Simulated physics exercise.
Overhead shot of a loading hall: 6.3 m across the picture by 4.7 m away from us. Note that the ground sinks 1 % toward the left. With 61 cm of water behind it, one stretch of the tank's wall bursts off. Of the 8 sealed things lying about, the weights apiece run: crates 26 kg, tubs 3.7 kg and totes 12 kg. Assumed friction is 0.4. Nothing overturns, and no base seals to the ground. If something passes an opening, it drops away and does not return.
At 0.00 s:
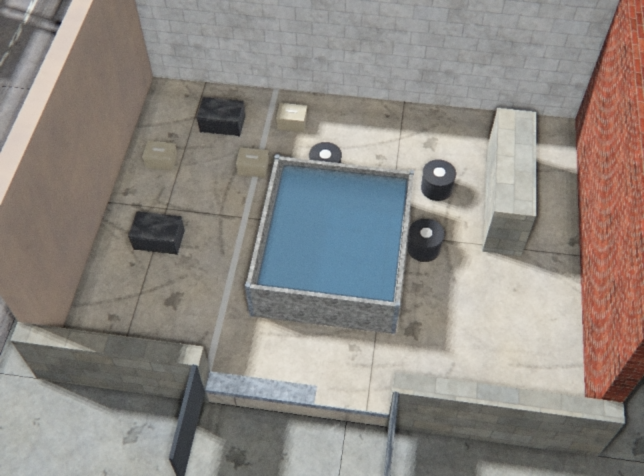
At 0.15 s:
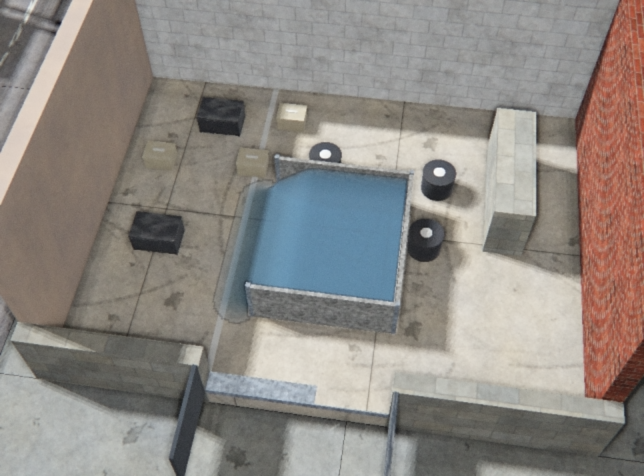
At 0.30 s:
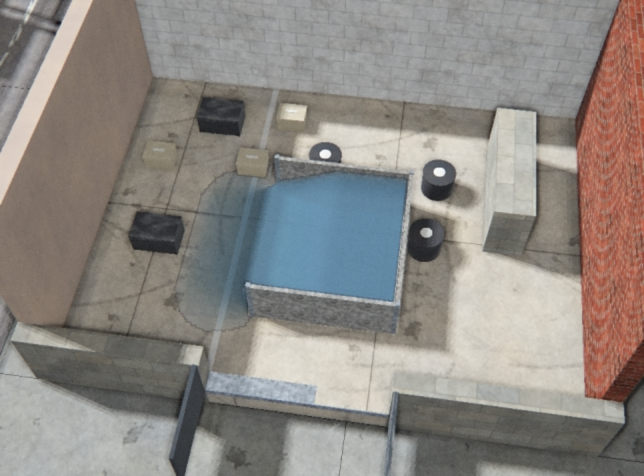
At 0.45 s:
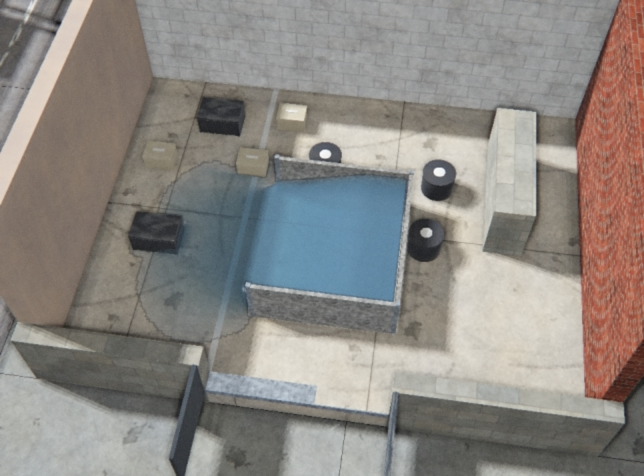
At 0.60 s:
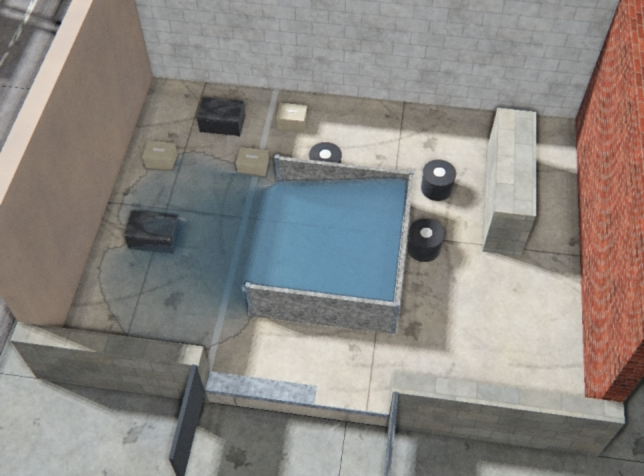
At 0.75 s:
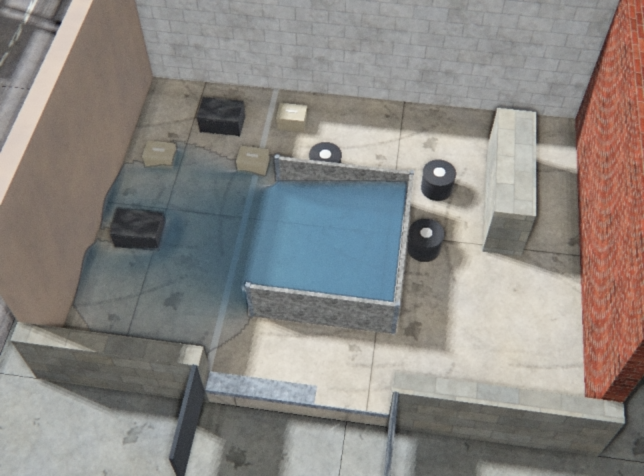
In a walled loading hall seen from above, the left side of a raised water tank gives way and water spreads leftward across the floor, reaching the dark crates and pale boxes and nudging the nearer dark crate slightly left.
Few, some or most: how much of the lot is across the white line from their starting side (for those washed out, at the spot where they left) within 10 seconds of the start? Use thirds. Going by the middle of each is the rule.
It is from one to two thirds.
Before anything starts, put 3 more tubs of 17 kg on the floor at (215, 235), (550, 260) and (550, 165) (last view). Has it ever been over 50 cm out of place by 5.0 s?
In turn: Over, short of it, less.
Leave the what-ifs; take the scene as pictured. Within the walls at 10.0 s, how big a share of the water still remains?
About 88 in a hundred parts of the water.
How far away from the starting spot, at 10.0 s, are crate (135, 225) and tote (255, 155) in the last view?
Respectively 60 cm and 80 cm.
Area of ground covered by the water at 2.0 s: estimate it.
At that time the wet patch spans about 11.5 m2.
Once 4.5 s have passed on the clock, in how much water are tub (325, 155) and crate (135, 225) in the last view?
Roughly 2 and 11 cm.
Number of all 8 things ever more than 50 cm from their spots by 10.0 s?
That comes to 8.
After 2.0 s 0 of 8 are over the mark; 2 afloat.
After 4.5 s 3 of 8 are over the mark; 1 afloat.
After 7.0 s 3 of 8 are over the mark; 2 afloat.
After 10.0 s 3 of 8 are over the mark; 3 afloat.
